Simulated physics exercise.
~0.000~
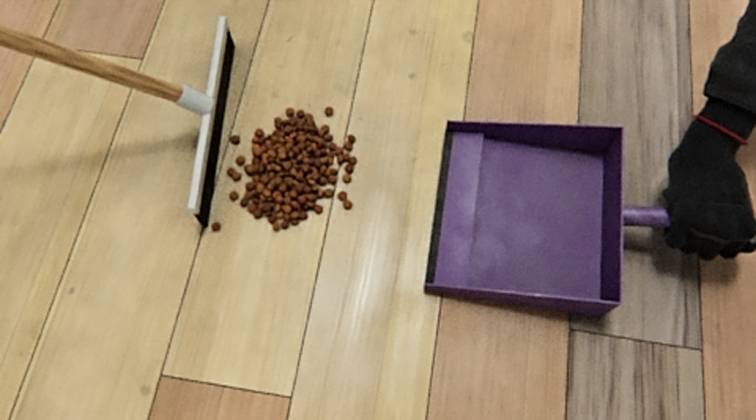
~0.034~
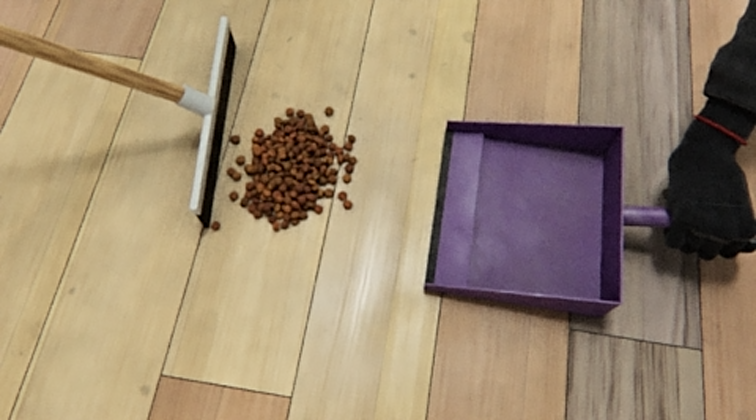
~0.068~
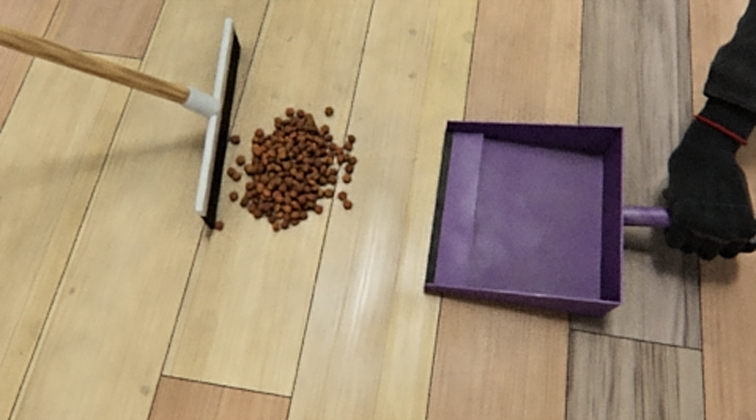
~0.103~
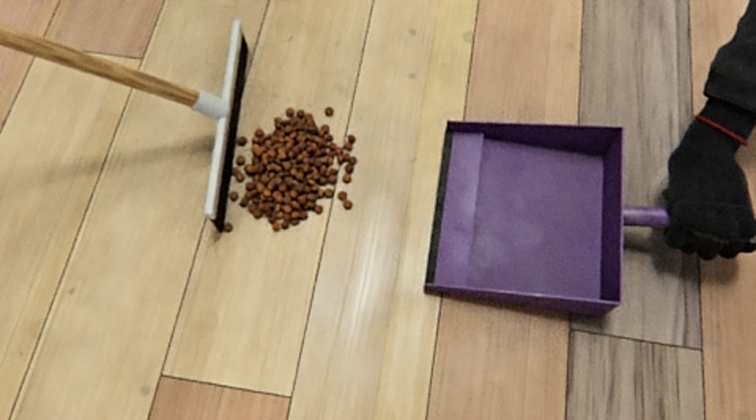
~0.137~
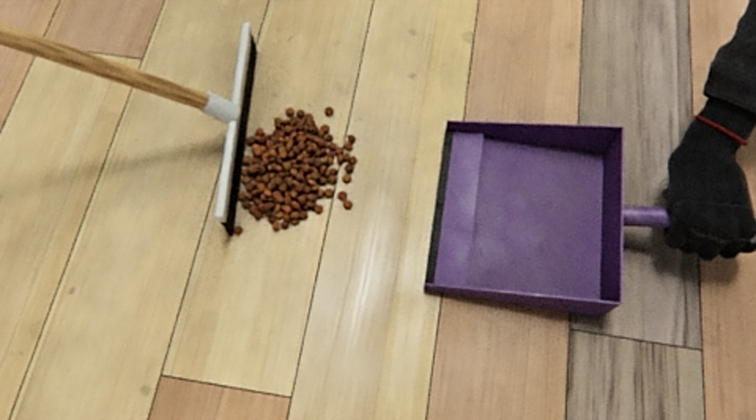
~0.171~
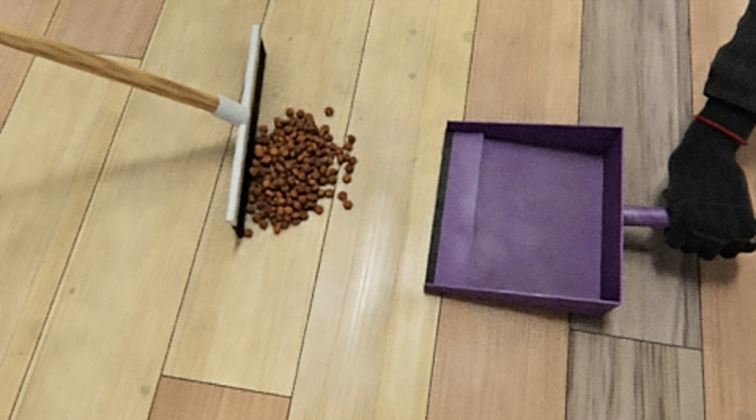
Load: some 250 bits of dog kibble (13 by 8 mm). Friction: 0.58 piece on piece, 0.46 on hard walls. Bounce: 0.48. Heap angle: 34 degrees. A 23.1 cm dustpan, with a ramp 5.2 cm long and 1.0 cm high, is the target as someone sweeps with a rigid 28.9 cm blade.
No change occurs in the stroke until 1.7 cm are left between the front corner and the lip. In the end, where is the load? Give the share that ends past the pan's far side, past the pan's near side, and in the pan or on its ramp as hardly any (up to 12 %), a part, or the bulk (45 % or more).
Far side: Hardly any; near side: Hardly any; pan: A part.
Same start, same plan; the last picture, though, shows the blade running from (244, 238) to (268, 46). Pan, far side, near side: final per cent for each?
That ends as pan 30, far 5, and near 10.
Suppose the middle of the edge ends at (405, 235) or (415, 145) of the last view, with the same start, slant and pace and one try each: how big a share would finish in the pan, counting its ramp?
Close to 20 and 40 percent, in that order.
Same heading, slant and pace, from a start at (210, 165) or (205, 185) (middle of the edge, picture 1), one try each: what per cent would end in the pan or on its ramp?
Close to 30 in a hundred, then close to 25 in a hundred.
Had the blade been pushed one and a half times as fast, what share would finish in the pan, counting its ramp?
About 45 %.
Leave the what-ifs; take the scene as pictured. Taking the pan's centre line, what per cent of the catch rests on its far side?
Something like 50 per cent of the catch.
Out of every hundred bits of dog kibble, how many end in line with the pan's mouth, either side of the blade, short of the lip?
Some 50 per cent end up there.
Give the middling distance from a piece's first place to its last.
It works out to roughly 20 cm.
After 0.44 s, middle of the blade 15 cm from the lip; 0 % over the lip, far side 5 %, near side 0 %.
After 0.62 s, middle of the blade 8 cm from the lip; 0 % over the lip, far side 5 %, near side 0 %.
After 0.92 s, middle of the blade 3 cm from the lip; 40 % over the lip, far side 10 %, near side 0 %.
In the end, at 1.3 s, far side 10 %, near side 0 %, pan 40 %, in front of the lip or behind the blade 50 %.
